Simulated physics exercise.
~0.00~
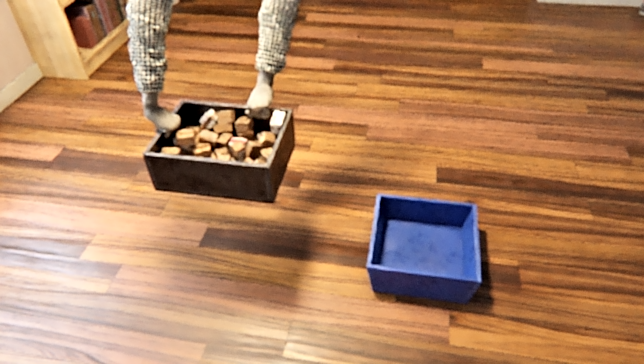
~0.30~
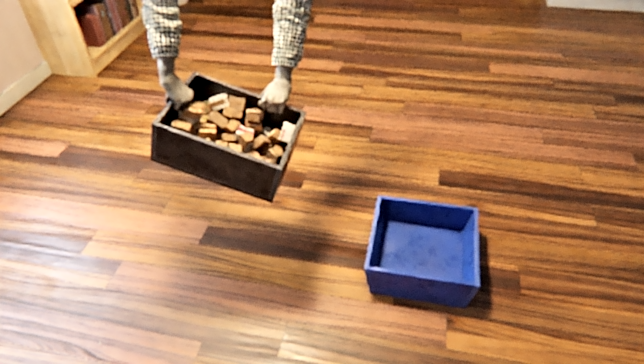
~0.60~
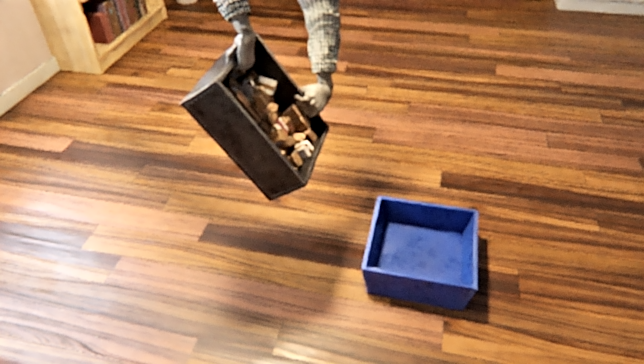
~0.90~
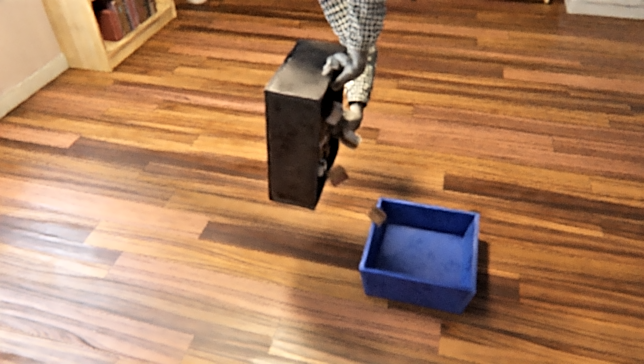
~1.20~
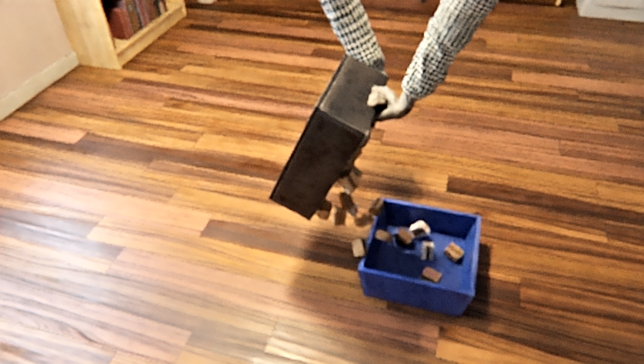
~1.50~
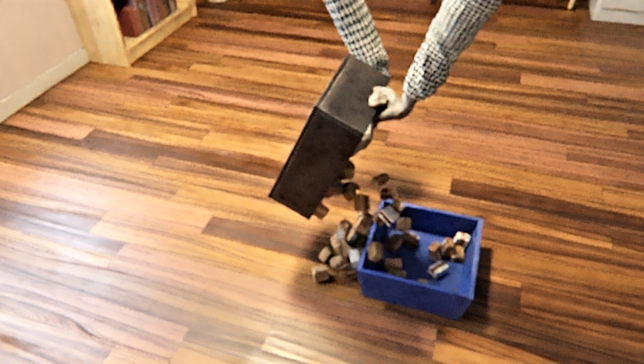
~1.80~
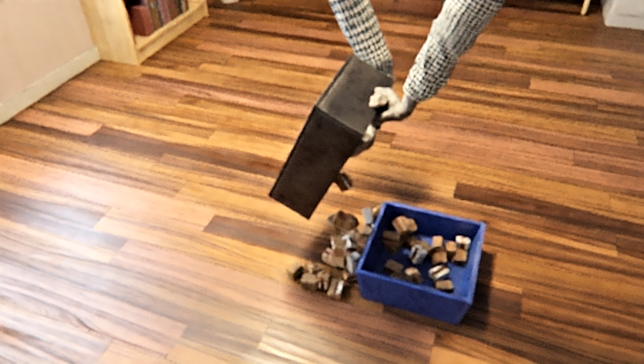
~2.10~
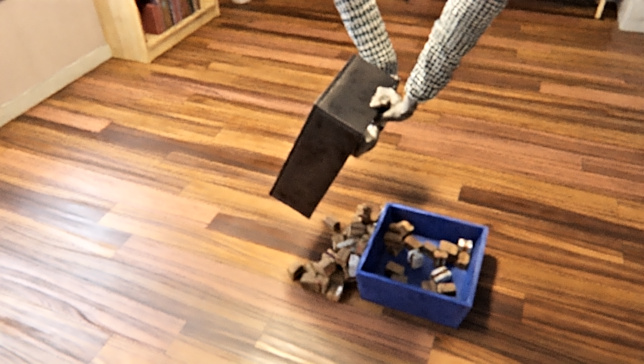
Two hands tip a black box of small blocks, spilling many outside the blue tub.
